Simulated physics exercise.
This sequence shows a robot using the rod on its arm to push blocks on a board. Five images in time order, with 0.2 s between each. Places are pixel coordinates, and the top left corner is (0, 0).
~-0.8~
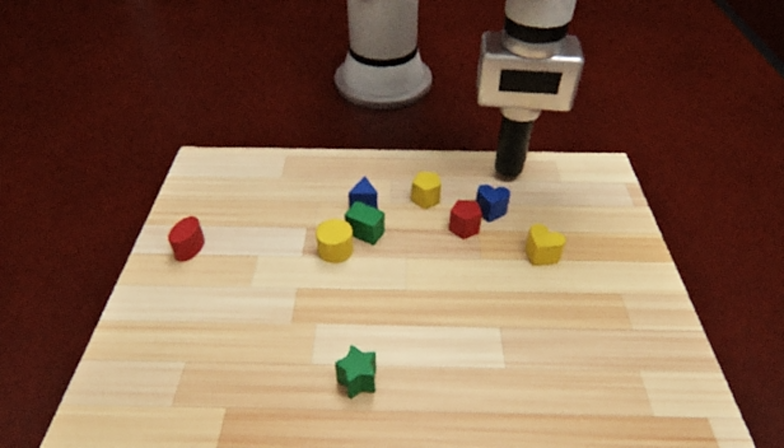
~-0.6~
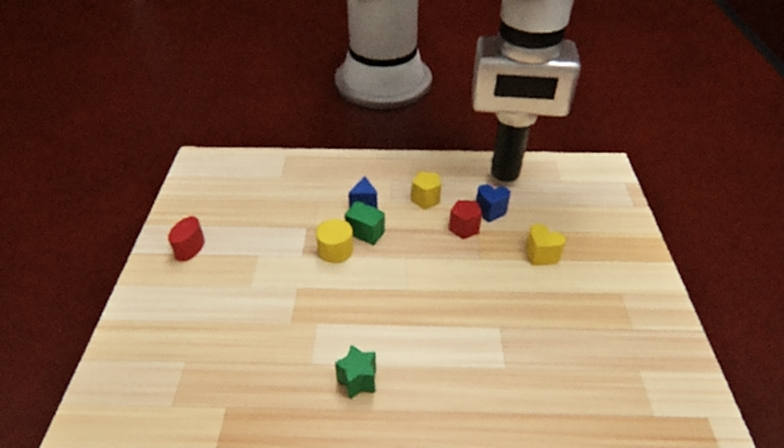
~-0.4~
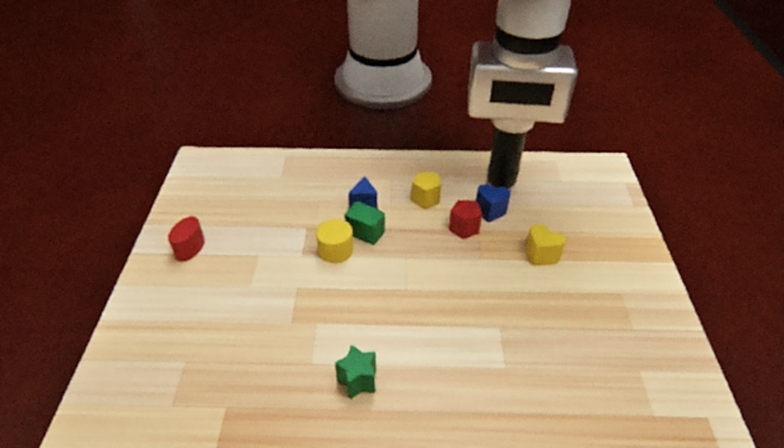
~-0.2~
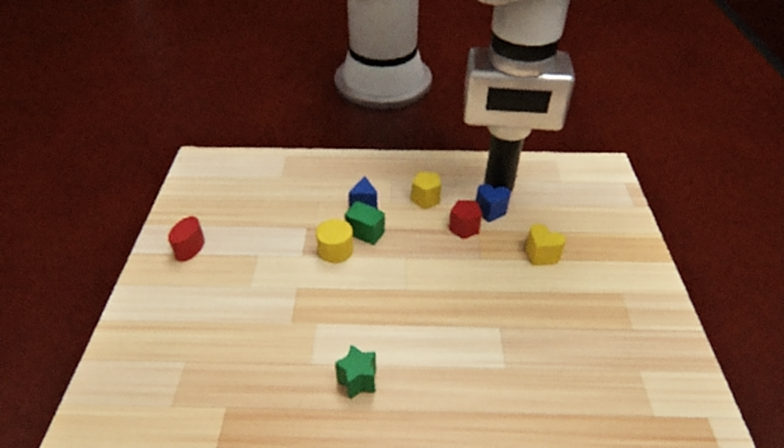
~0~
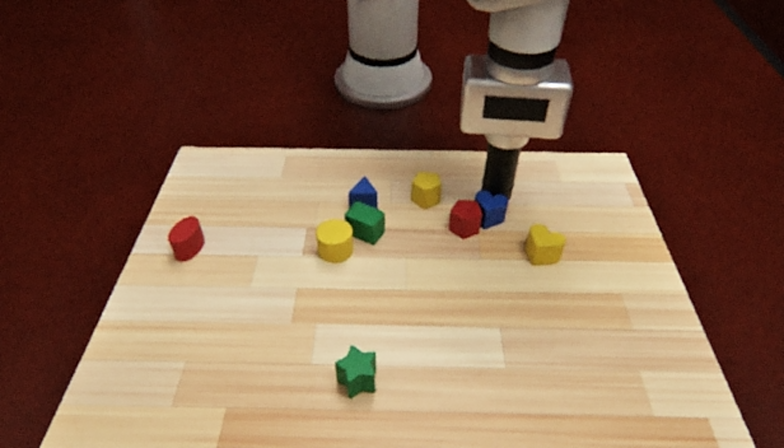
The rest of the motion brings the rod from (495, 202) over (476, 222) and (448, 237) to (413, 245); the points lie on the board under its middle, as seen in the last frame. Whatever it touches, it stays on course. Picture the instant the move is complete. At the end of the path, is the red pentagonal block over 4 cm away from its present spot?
Yes, that is what happens.
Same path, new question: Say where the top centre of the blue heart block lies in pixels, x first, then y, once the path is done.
It should be at about (464, 236).
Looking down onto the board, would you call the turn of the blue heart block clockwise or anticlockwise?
From above, it turns counterclockwise.
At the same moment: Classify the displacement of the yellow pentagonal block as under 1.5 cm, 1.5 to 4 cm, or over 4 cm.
Verdict: Less than 1.5 cm.
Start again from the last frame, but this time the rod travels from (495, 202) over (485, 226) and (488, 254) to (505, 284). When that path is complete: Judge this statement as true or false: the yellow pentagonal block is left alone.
This is true.
On the path given first. One third of the way, rod at (477, 215); red pentagonal block at (443, 224), turned 40° clockwise; blue heart block at (474, 221).
Two thirds of the way, rod at (447, 230); red pentagonal block at (425, 233), turned 95° clockwise; blue heart block at (465, 236), turned 50° anticlockwise.
At the end, rod at (413, 238); green rectangular block not moved; yellow pentagonal block not moved; red pentagonal block at (396, 245), turned 80° clockwise; blue heart block at (464, 236), turned 50° anticlockwise.
